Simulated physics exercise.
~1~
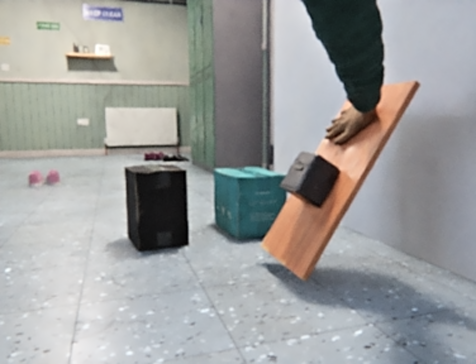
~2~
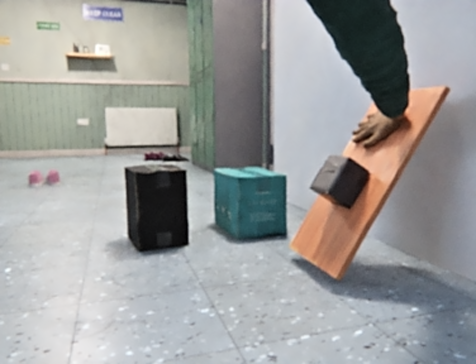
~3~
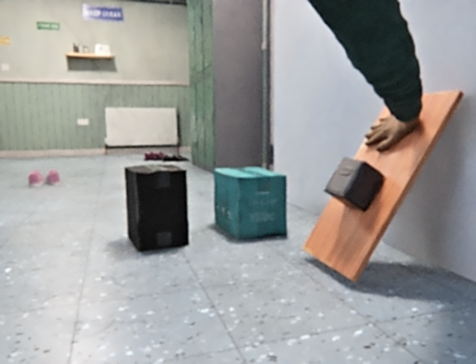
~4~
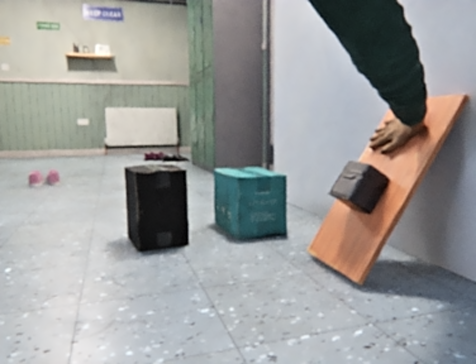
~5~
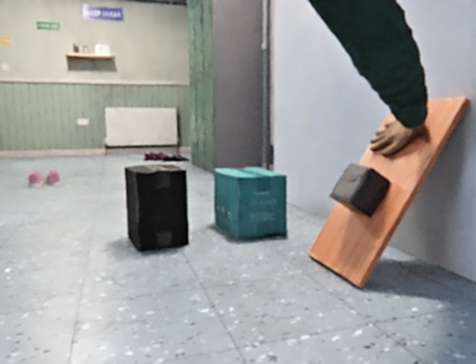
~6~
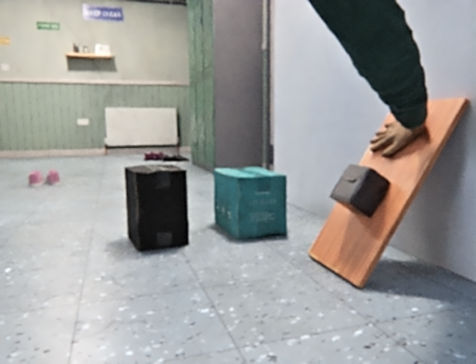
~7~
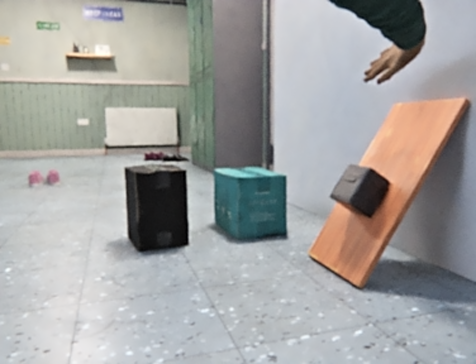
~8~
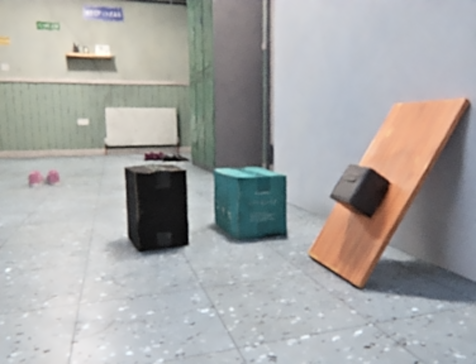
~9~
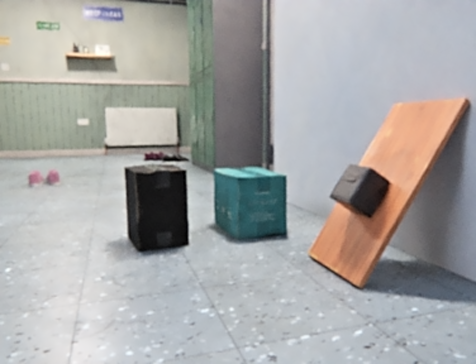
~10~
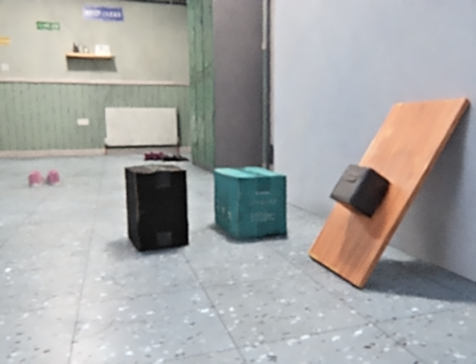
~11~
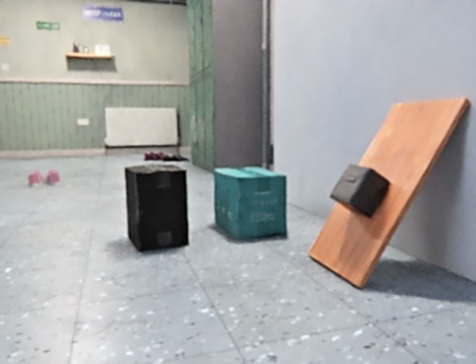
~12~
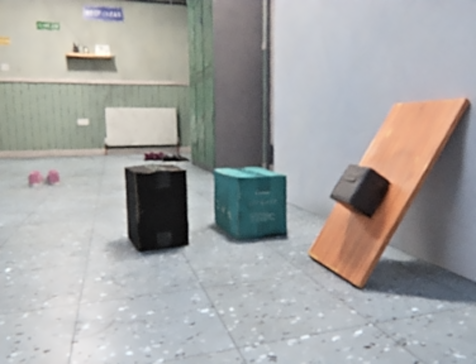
The clip shows a black box and a turquoise box on a speckled floor while a hand moves an orange board with a small dark block on its face to the right, leaning it toward the wall. The hand lets go and withdraws, and the board stays leaning.
